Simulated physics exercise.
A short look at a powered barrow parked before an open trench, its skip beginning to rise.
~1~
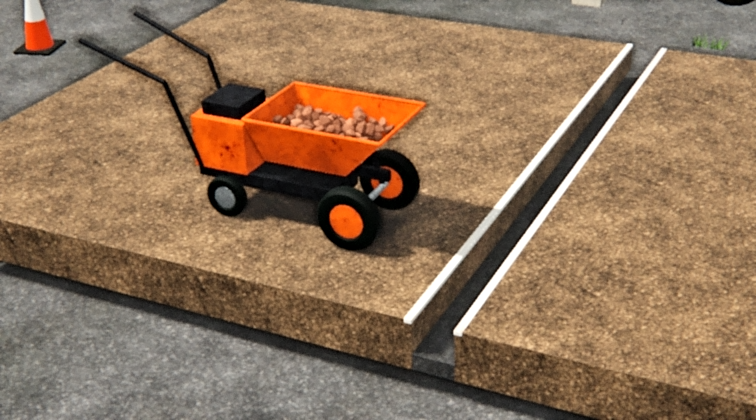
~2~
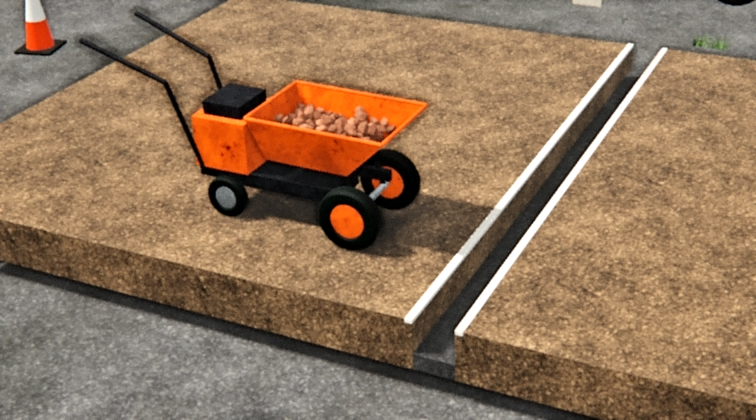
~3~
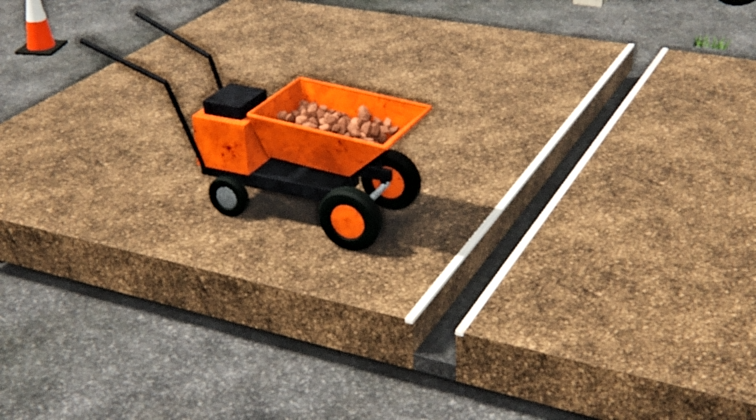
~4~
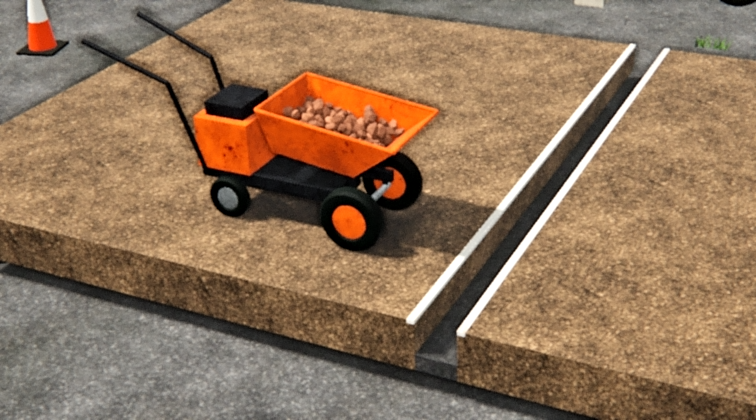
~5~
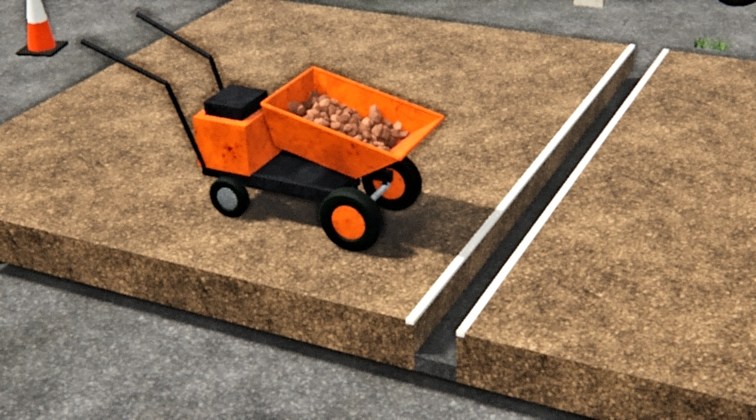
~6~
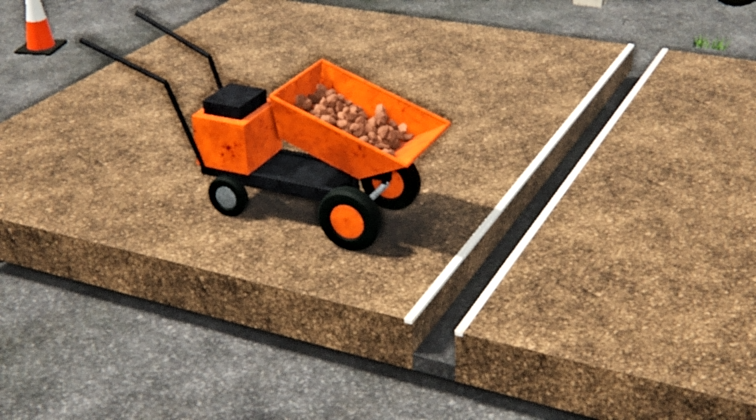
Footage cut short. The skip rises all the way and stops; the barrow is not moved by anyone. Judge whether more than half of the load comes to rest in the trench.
The trench takes in the main portion of the load.
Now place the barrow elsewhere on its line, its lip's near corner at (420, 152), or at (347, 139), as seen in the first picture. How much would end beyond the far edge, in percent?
Near 60 and 0 percent respectively.
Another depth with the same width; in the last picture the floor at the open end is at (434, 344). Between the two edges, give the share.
Close to 80 per cent, I reckon.
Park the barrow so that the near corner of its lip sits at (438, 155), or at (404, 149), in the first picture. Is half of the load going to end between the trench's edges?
The first try ends with the lesser portion between the edges, the second with the greater portion.
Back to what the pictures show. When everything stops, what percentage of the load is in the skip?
Roughly 0 per cent of the load.
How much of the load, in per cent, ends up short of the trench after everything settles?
Near 5 in every hundred.
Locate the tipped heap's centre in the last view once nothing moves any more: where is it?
Around (489, 271).
Shortly afterwards, skip tipped steeply; the whole lot in the skip.
Next, skip tipped right over; the bulk in the skip; only a few short of the trench; near a quarter in or heaped over the trench; only a few falling.
Some moments later, skip tipped right over; only a few in the skip; a little short of the trench; the bulk in or heaped over the trench; only a few beyond it.
In the end, skip tipped right over; only a few short of the trench; all but a few in or heaped over the trench; only a few beyond it.
